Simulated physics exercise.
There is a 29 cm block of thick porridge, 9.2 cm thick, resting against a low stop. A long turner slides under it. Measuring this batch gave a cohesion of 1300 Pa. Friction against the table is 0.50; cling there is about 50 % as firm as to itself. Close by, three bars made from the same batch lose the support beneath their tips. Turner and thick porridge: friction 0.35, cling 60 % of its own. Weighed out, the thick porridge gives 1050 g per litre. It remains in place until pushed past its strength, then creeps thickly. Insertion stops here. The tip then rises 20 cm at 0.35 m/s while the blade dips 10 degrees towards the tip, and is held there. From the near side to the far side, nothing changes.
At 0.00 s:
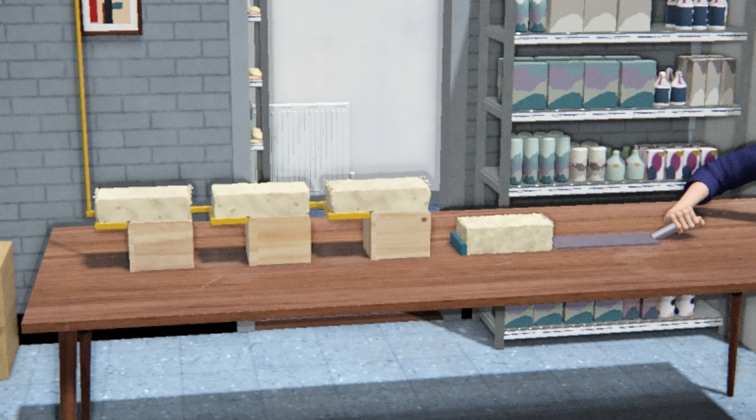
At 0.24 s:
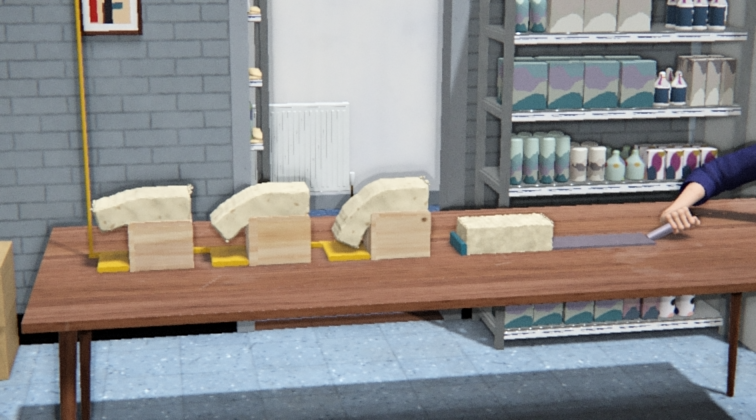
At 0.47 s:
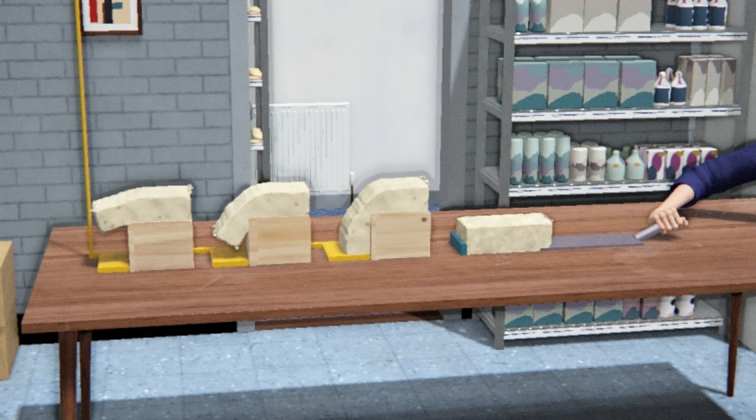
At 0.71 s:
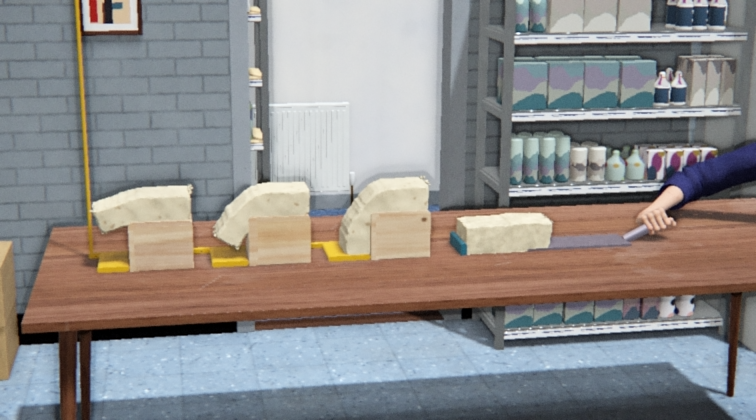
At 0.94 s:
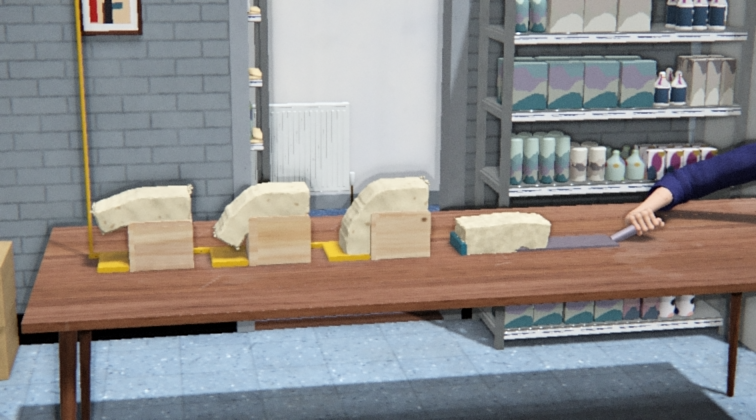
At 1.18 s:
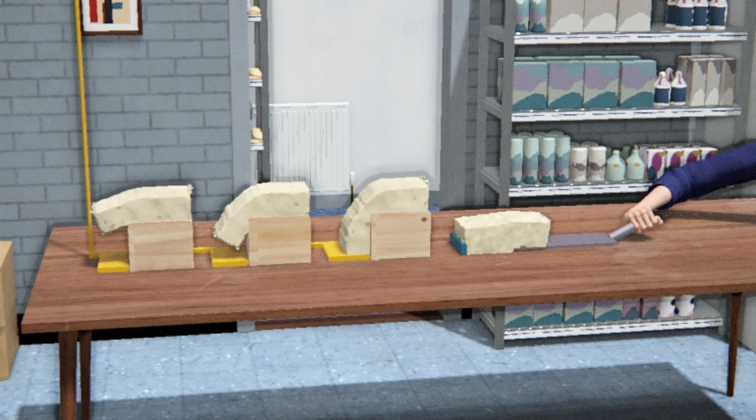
A hand slid a long flat blade leftward beneath a pale, lumpy block on a wooden table, after three similar bars on wooden blocks lost their yellow supports and sagged at their left ends.
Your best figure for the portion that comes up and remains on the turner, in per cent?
Expected value: Around 9 %.
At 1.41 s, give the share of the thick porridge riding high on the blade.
25 per cent.
After 1.41 s, the tip is 8.4 cm up.
After 1.68 s, the tip is 18 cm up.
After 1.94 s, the tip is 20 cm up and 9 % is riding high on the blade.
After 2.21 s, the tip is 20 cm up and 9 % is riding high on the blade.
After 3.00 s, at the end, the tip is 20 cm up and 9 % is riding high on the blade.
